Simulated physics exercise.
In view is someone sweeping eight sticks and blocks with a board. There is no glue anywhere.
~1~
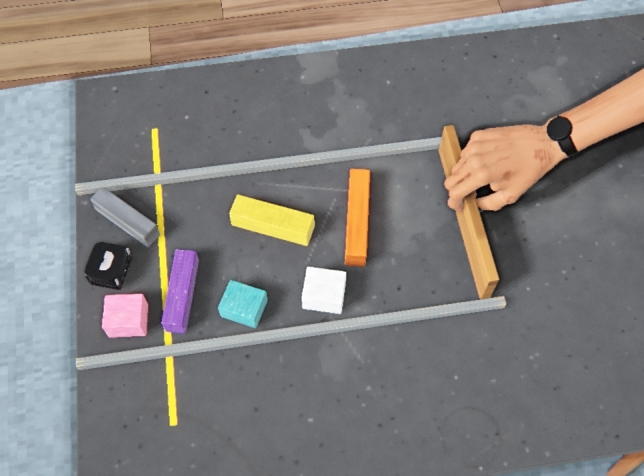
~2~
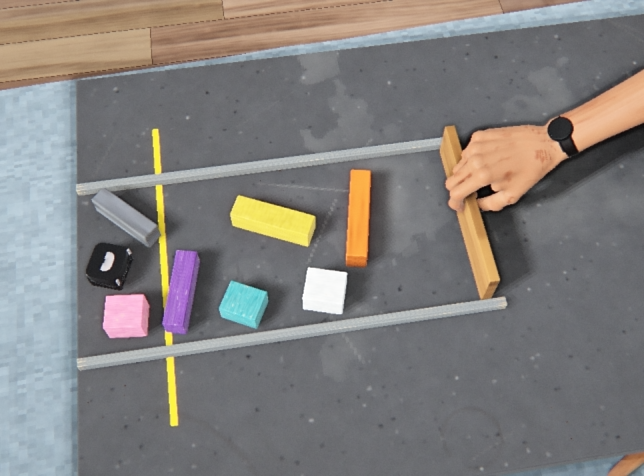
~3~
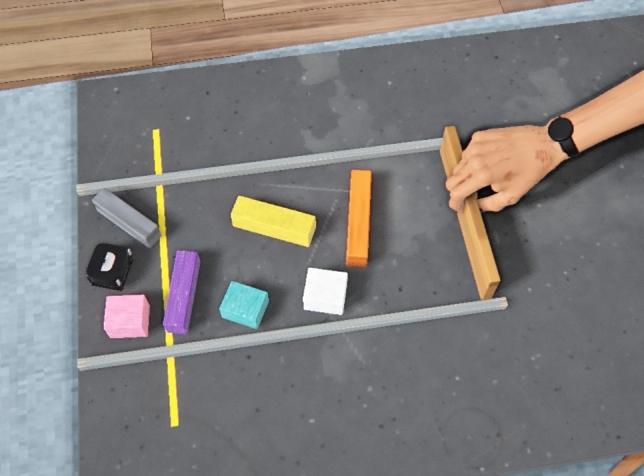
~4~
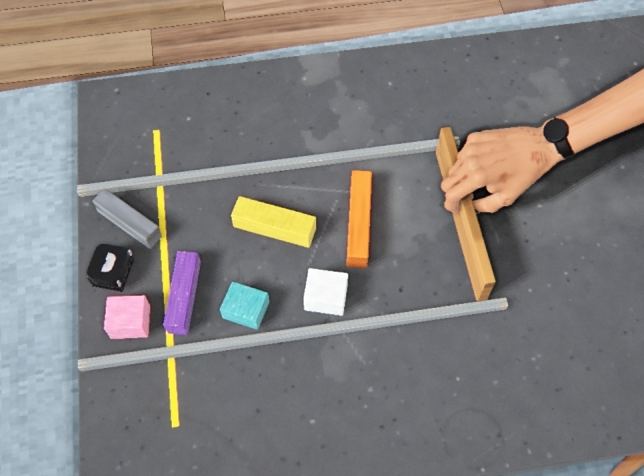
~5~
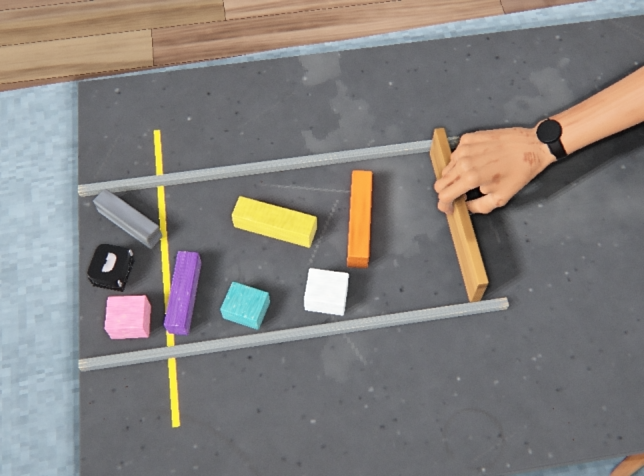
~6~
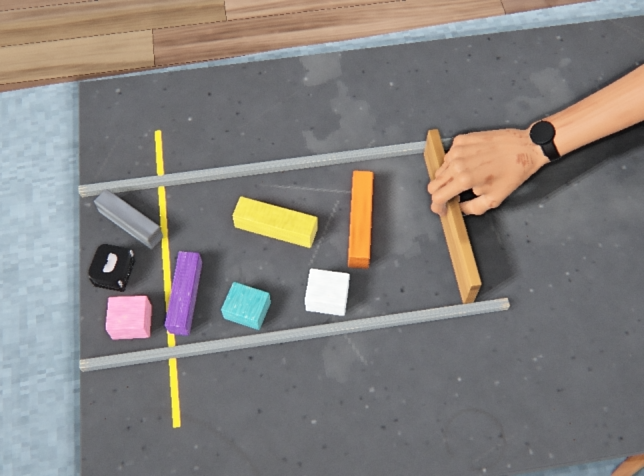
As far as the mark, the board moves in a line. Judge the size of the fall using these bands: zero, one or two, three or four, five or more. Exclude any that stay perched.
One or two come down.
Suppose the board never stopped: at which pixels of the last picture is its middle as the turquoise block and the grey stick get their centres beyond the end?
I reckon its middle sits around (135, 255) and then around (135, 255).
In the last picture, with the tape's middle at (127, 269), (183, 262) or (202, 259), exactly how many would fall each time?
Floor tally per try: 5 / 1 / 0.
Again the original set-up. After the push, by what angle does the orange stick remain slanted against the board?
Roughly 0° out of line.
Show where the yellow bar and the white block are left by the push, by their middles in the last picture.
Result: One about (131, 230), other about (149, 323).
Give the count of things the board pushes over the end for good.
1 in total.
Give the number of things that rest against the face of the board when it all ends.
2.
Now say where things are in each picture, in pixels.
In the first picture, black case (108, 266); pink block (126, 316); grey stick (125, 217); board (467, 210); tape (163, 262).
In the second picture, pink block (127, 316); orange stick (359, 217).
In the third picture, grey stick (127, 218); turquoise block (245, 305).
In the fourth picture, black case (111, 268); board (463, 212).
In the fifth picture, pink block (128, 317); purple bar (183, 293).
In the sixth picture, black case (112, 268); pink block (129, 317); grey stick (129, 219); board (451, 214); tape (166, 264).
Soon after, none off yet; black case at rest near (112, 268); pink block at rest near (129, 317); grey stick at rest near (129, 219).
Then, none off yet; black case at rest near (112, 268); pink block moved about its own width near (91, 312); grey stick moving near (124, 222).
At rest, the number that fall off is one or two; fallen, pink block.
